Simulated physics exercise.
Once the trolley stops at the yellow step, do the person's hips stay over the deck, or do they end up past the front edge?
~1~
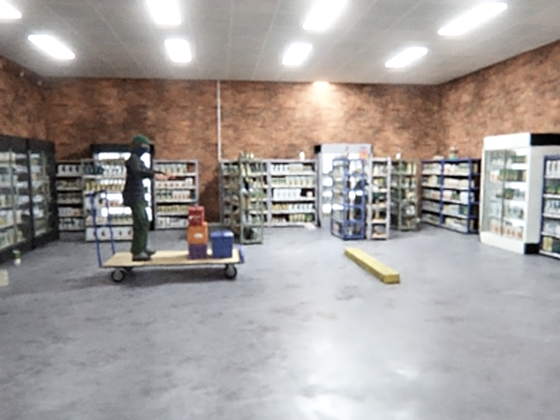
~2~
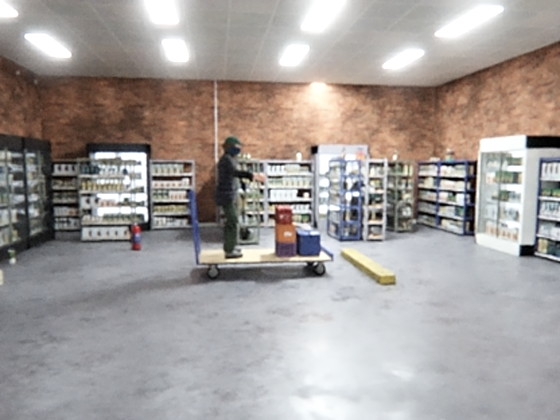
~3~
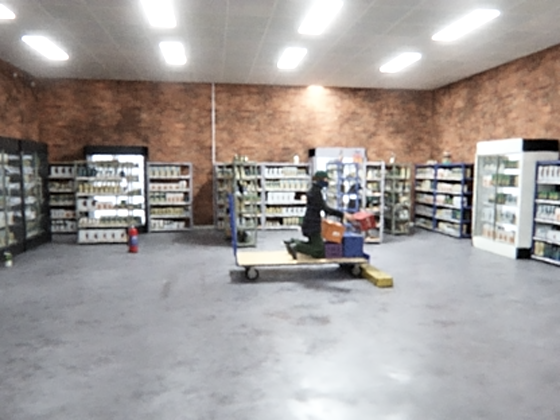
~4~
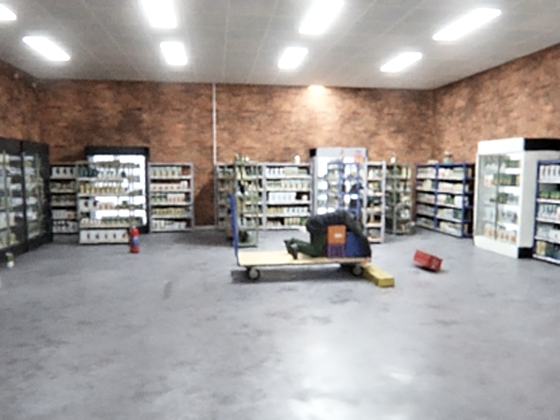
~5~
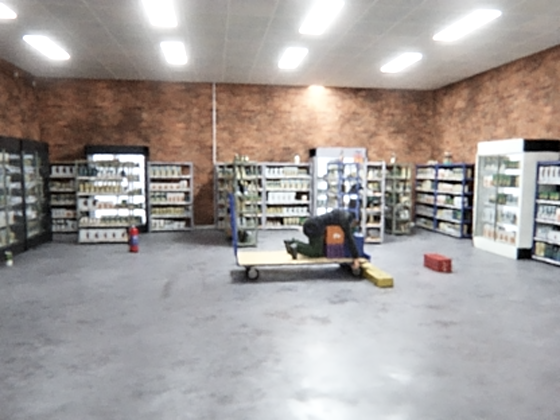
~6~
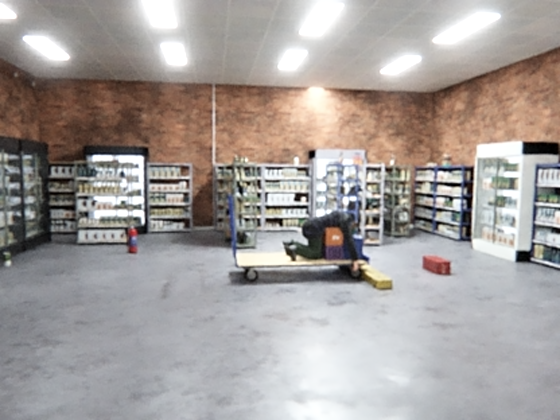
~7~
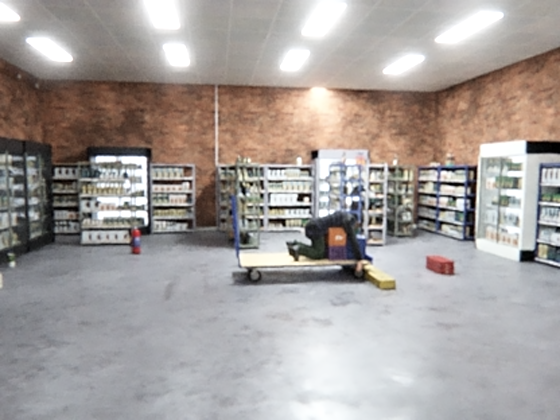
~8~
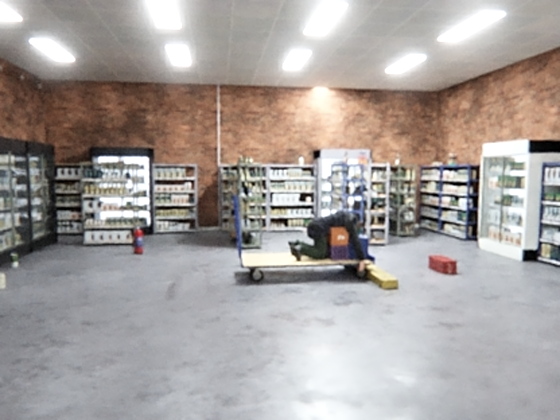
The person's hips stay over the deck, with the body slumped forward against the boxes.
